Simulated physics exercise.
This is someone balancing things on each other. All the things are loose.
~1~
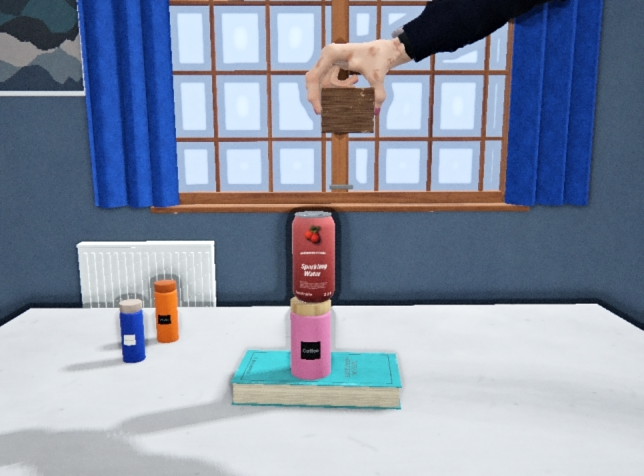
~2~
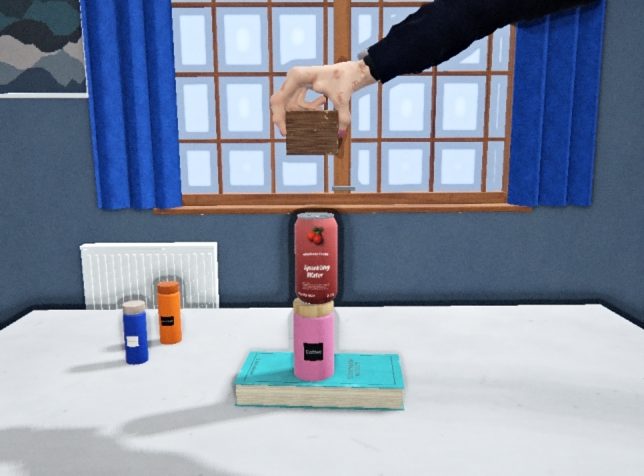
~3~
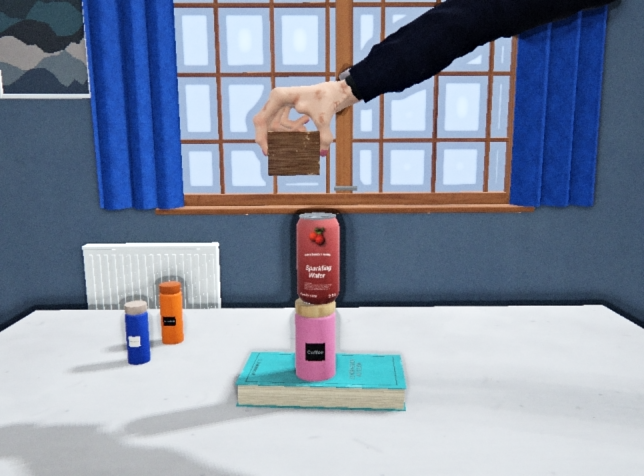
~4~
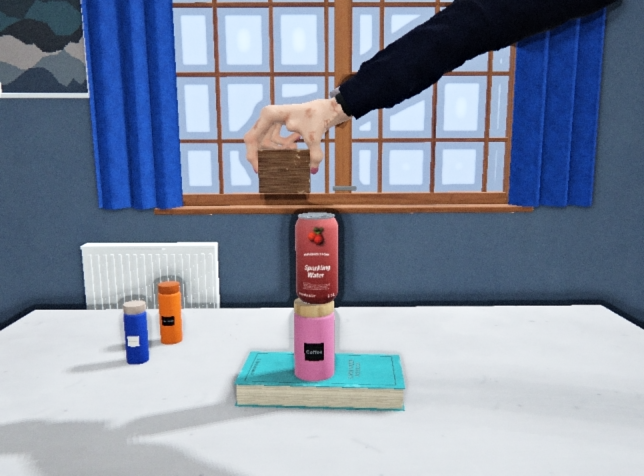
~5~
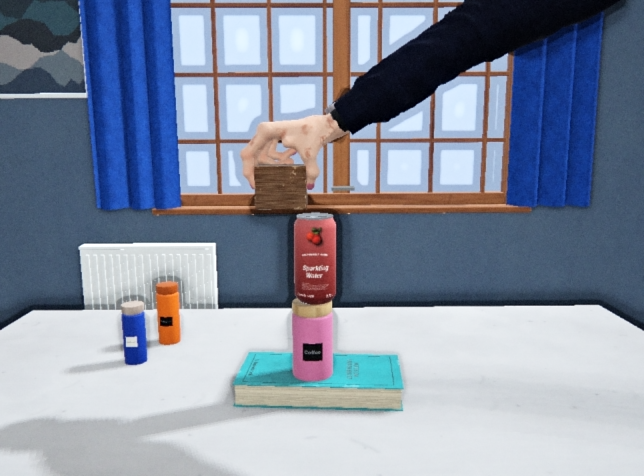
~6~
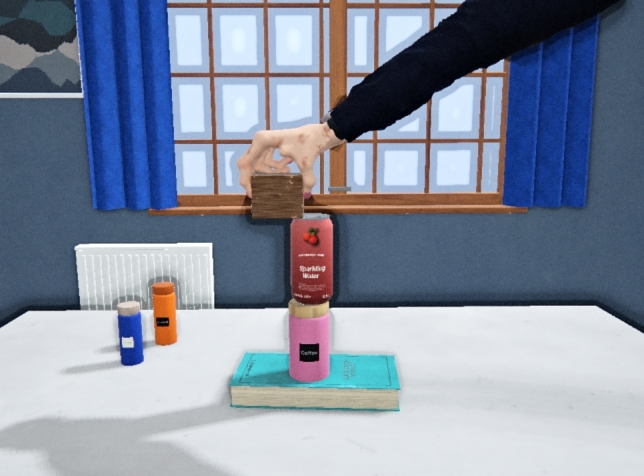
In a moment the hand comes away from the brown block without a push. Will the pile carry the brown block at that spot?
In the end the pile comes apart.
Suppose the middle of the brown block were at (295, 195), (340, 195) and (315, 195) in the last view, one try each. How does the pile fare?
First try: It holds; second try: It gives way; third try: It holds.
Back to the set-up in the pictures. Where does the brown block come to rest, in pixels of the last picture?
Near (149, 392).
Then, 0.30 s later than the last frame, brown block now fallen.
Then, 0.50 s later than the last frame, things are still on the move.
Then, 0.60 s later than the last frame, as before.
Then, 1.80 s later than the last frame, nothing new.
When it is over, fallen, brown block; the other 5 as before. End places, in pixels of the last picture, brown block near (150, 392). The pile gives way.
